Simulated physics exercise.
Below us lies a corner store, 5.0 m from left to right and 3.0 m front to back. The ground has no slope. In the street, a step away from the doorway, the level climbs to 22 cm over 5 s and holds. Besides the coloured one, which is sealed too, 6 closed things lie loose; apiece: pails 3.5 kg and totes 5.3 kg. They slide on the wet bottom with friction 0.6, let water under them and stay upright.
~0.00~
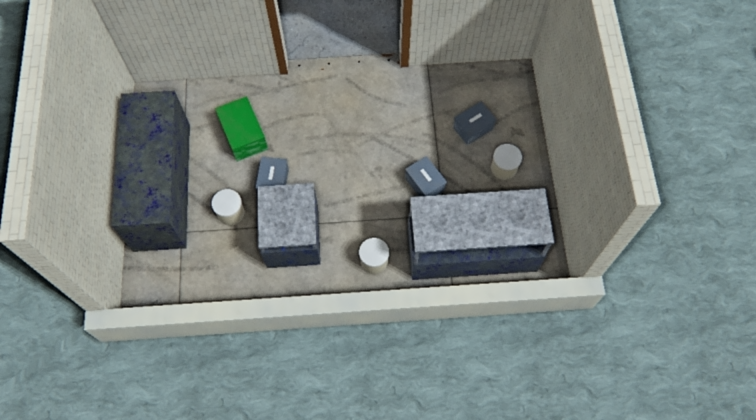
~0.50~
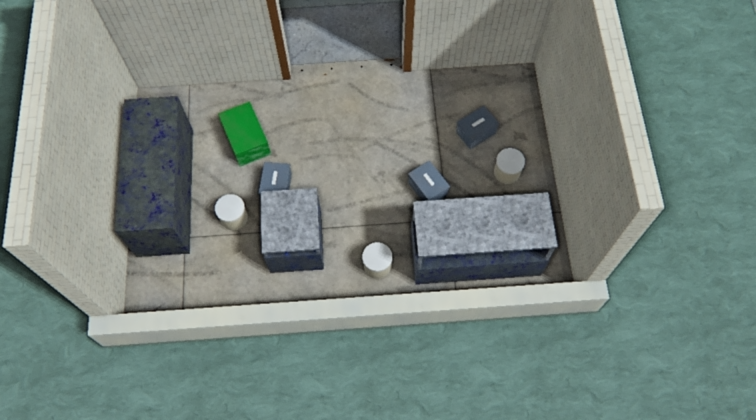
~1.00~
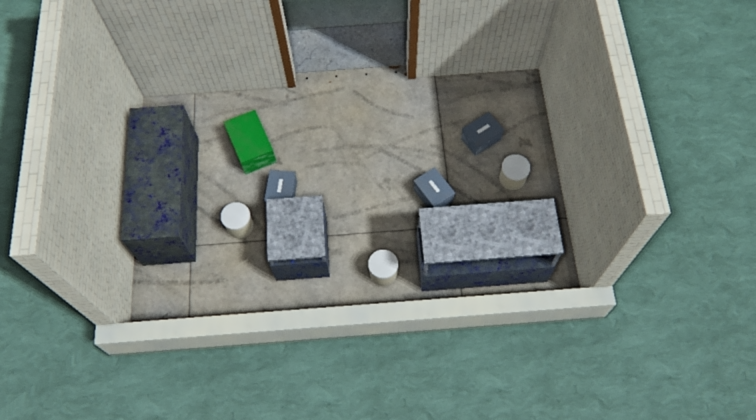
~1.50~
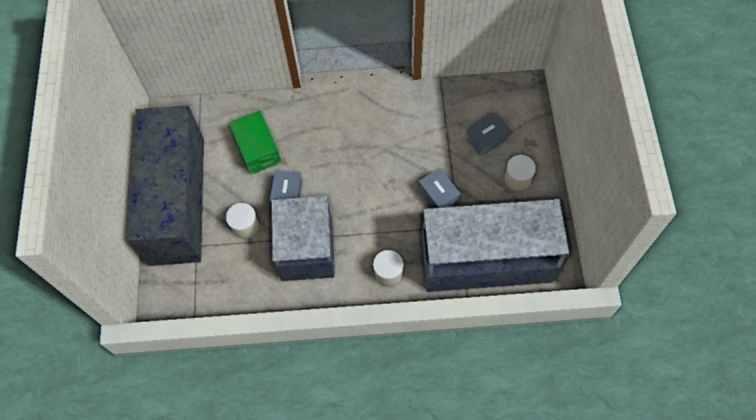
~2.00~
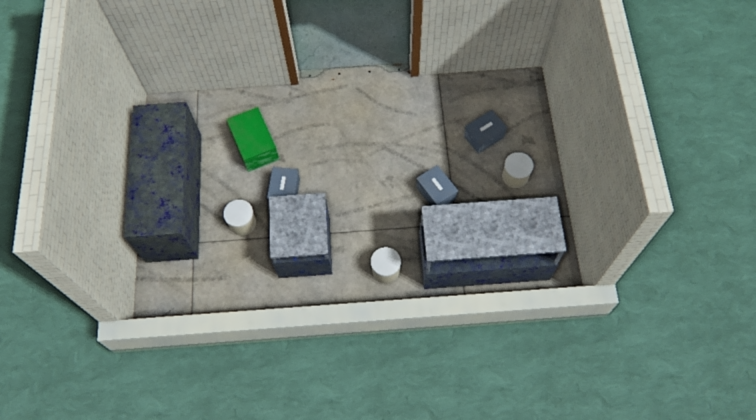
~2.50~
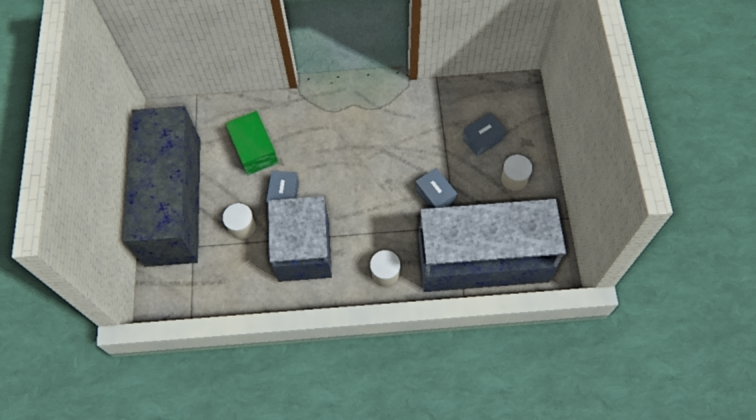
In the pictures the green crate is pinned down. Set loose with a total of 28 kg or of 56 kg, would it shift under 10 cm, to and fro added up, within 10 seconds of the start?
Verdict: The lower weight is enough.
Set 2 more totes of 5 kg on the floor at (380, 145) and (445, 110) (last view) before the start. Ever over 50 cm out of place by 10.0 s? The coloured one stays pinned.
In that order: More, less.
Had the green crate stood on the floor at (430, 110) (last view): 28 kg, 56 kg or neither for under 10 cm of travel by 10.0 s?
Either load holds.
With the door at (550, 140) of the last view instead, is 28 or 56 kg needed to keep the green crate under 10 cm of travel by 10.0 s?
Then only the higher weight holds it.
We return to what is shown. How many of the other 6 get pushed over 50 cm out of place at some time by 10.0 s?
5 of them.
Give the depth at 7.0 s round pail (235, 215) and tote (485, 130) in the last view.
About 6 and 3 cm.
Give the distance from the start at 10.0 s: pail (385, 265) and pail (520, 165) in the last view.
In that order: 200 cm, 140 cm.
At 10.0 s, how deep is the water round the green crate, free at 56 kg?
Roughly 8 cm.
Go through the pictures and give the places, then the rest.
In the first frame, the green crate at (240, 122), on the bottom; water covers 0.0 m2; 0 of 7 have shifted.
In the second frame, the green crate at (243, 128) rests on the ground; water covers 0.0 m2; 0 of 7 have shifted.
In the third frame, the green crate at (248, 136), on the bottom; water covers 0.0 m2; 0 of 7 have shifted.
In the fourth frame, the green crate at (253, 136) rests on the ground; water covers 0.0 m2; 0 of 7 have shifted.
In the fifth frame, the green crate at (251, 133), on the bottom; water covers 0.0 m2; 0 of 7 have shifted.
In the sixth frame, the green crate at (250, 137) rests on the ground; 0.4 m2 under water; 0 of 7 have shifted.
After 3.5 s the green crate would be 0 cm from its start with 28 kg and 0 cm from its start with 56 kg; 0 cm of water round it then.
After 4.5 s the green crate would be 0 cm from its start with 28 kg and 0 cm from its start with 56 kg; 2 cm of water round it then.
After 7.0 s the green crate would be 0 cm from its start with 28 kg and 0 cm from its start with 56 kg; 4 cm of water round it then.
After 10.0 s the green crate would be 0 cm from its start with 28 kg and 0 cm from its start with 56 kg; 8 cm of water round it then.
